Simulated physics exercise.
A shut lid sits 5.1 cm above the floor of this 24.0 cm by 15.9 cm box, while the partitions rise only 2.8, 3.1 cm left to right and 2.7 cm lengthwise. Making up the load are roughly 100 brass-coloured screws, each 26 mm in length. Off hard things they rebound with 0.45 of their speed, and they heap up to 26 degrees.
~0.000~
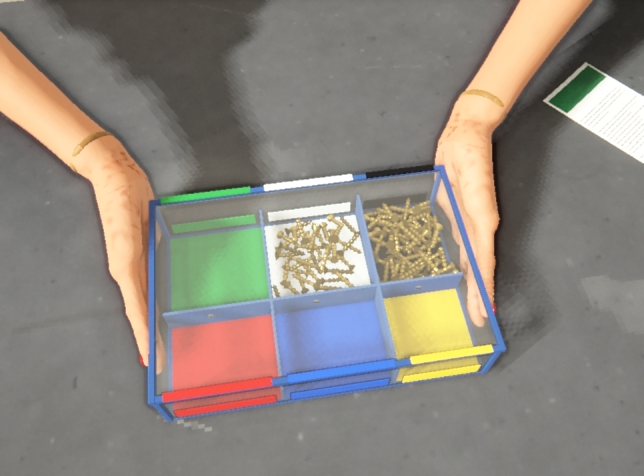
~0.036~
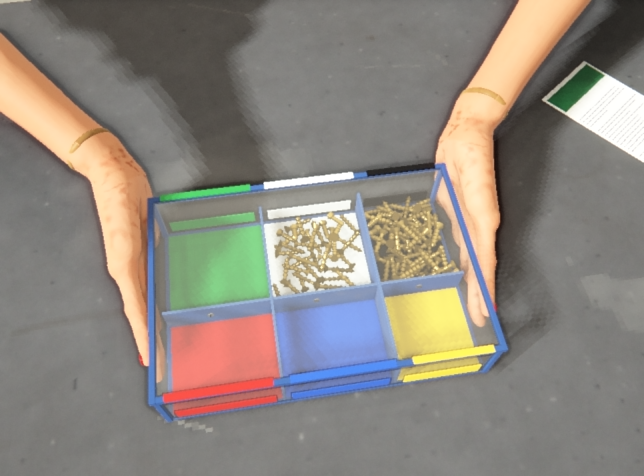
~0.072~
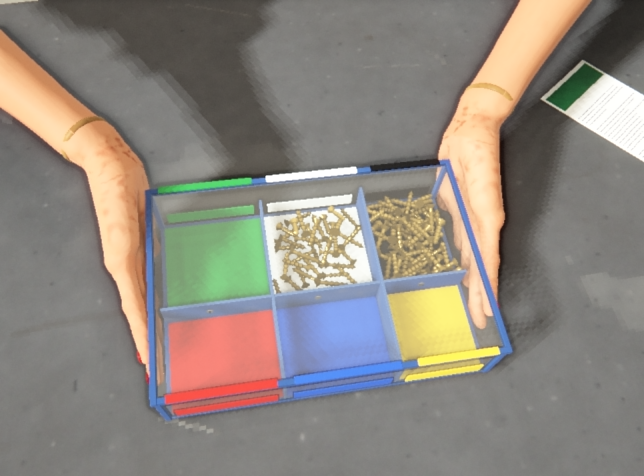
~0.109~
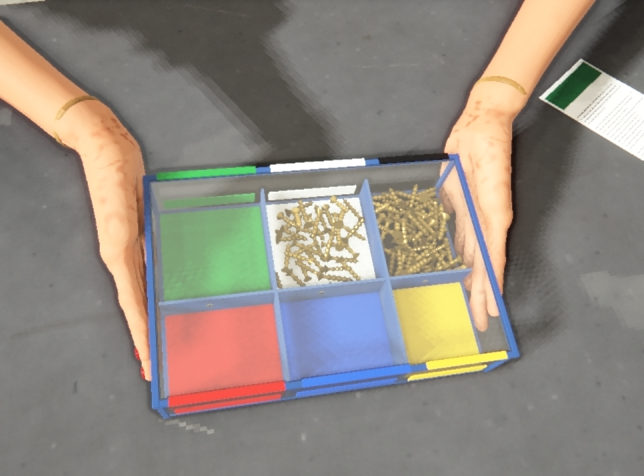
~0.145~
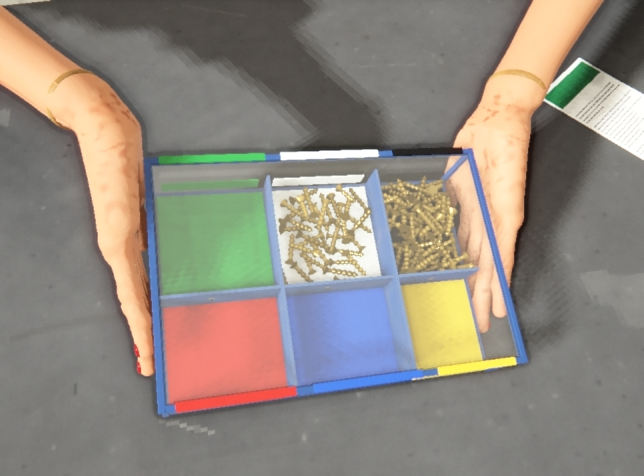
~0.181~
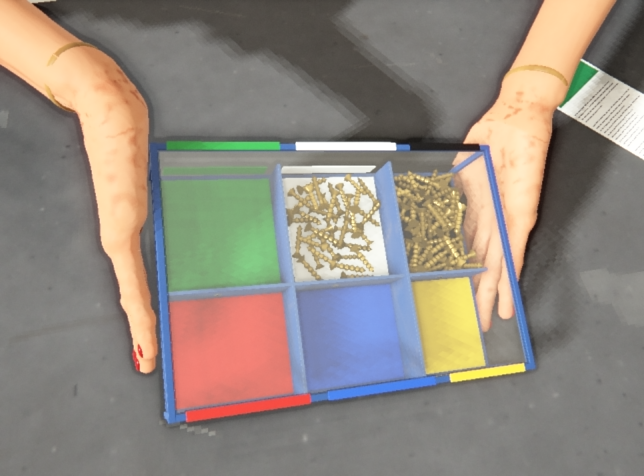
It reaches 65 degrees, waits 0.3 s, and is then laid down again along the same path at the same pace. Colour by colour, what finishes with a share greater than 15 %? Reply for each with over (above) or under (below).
Red - under, blue - under, green - under, yellow - over, white - over, black - over.
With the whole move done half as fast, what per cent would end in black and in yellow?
Black 55 %; yellow 5 %.
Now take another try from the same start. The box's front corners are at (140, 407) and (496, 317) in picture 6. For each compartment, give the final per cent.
Each compartment ends with this per cent: Red 0, blue 0, green 5, yellow 0, white 40 and black 50.
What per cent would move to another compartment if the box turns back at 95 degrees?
About 75 per cent.
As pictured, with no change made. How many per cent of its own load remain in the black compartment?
Around 90 %.
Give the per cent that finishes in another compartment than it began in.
20 %.
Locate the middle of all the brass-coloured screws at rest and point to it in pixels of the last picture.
In the last view, approximately (417, 270).
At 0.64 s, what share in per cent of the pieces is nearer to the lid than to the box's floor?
I'd put it at some 20 percent.
Then, at 0.64 s, tilt 65 degrees; yellow 20 %, white 25 %, black 55 %.
Then, at 0.94 s, tilt 39 degrees; yellow 20 %, white 25 %, black 55 %.
After 1.35 s, tilt 0 degrees; yellow 20 %, white 25 %, black 55 %.
By 2.0 s all is still; red 0 %, blue 0 %, green 0 %, yellow 20 %, white 25 %, black 55 %.
